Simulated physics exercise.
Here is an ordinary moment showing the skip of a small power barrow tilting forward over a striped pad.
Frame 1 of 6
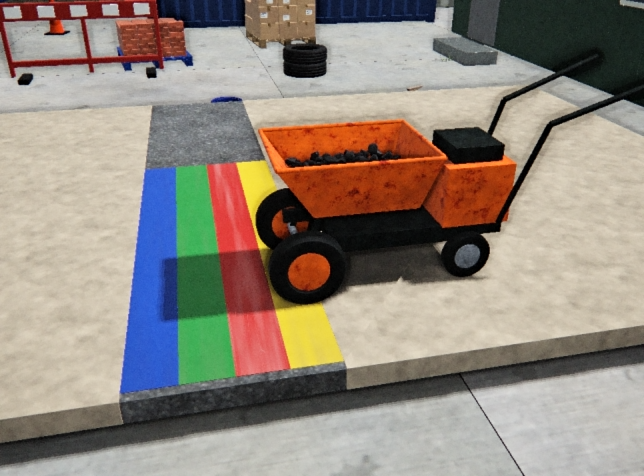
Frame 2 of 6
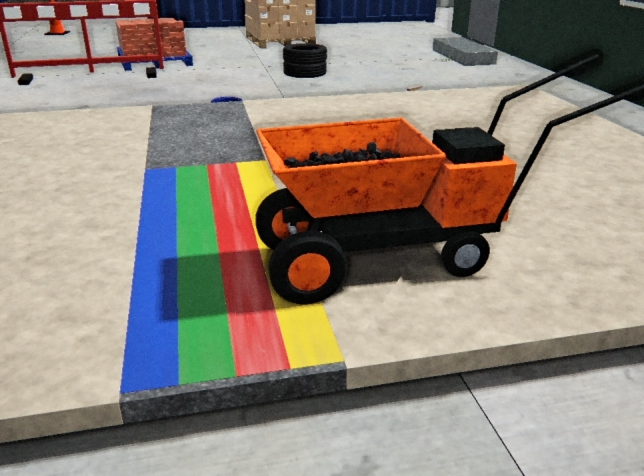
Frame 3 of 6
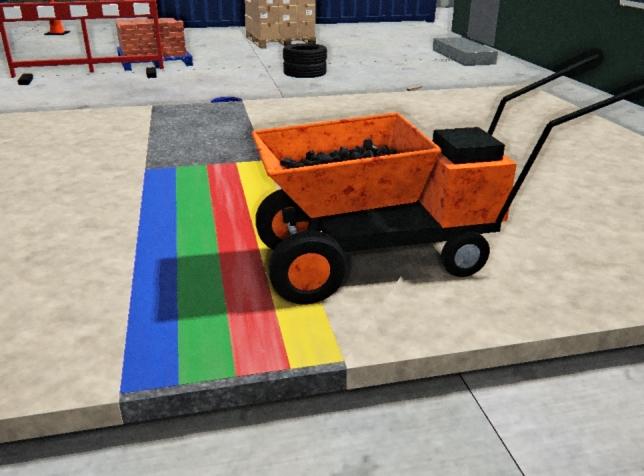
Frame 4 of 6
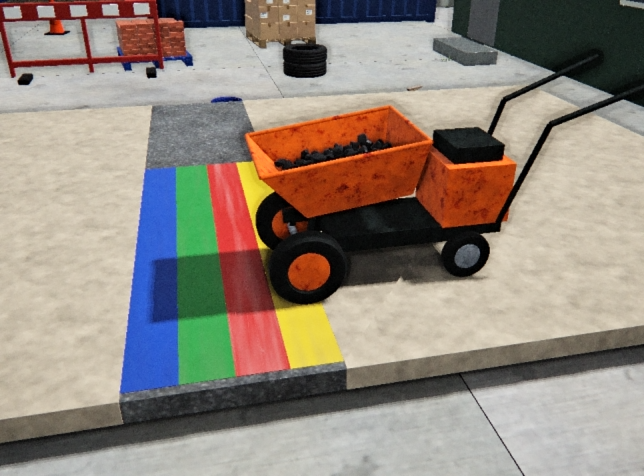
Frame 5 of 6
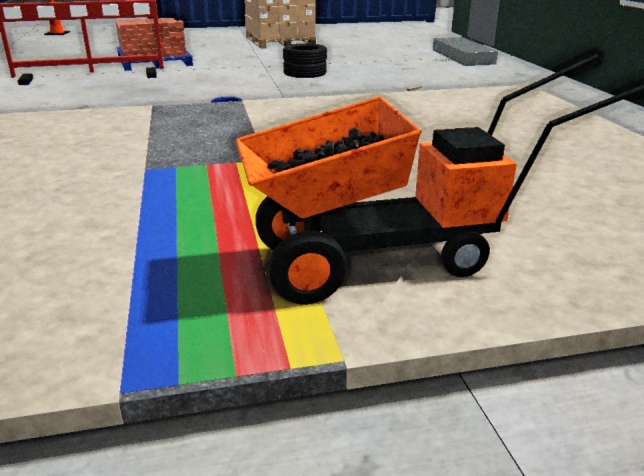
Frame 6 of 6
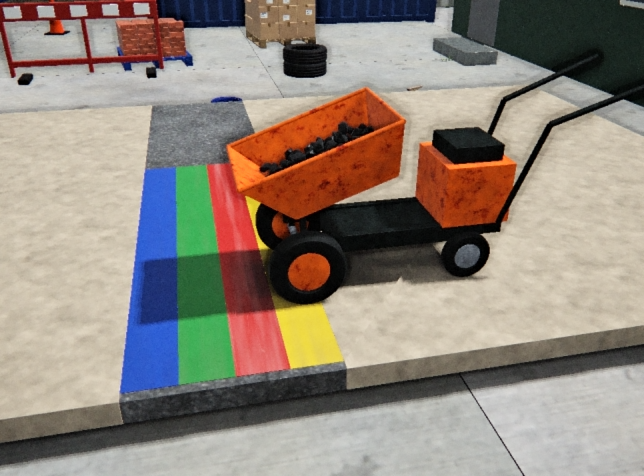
At first, an orange barrow stands with its front wheels at the yellow edge of a striped pad, its skip level and loaded with black lumps. The skip then begins tilting forward to the left, its back end rising until it slopes clearly, while the lumps stay inside and the wheels stay put.
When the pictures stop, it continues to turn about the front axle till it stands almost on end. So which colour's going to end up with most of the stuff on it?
Most of it lands on blue.
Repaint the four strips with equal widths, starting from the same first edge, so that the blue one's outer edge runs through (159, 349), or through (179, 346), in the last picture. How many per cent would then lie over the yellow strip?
The first one comes out at 0 percent, while the second comes out at 0 percent.
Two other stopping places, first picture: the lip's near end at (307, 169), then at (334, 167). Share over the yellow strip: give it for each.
About 0 percent the first time, about 0 percent the second.
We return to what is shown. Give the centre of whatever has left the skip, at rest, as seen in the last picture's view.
Centre at rest: Close to (160, 285).
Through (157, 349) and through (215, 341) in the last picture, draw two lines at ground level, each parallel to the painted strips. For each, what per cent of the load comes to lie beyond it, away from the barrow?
Around 40 per cent for the first, around 80 per cent for the second.
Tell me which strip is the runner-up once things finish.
It's the green one.
Shortly afterwards, skip tipped steeply; the whole lot in the skip.
Next, skip tipped right over; the bulk in the skip; a little over the green strip; a little over the blue strip.
Some moments later, skip tipped right over; near a quarter in the skip; near a quarter over the green strip; near half over the blue strip; near a quarter off the paint.
In the end, skip tipped right over; a little in the skip; none at all over the yellow strip; none at all over the red strip; near a quarter over the green strip; near half over the blue strip; near a quarter off the paint.
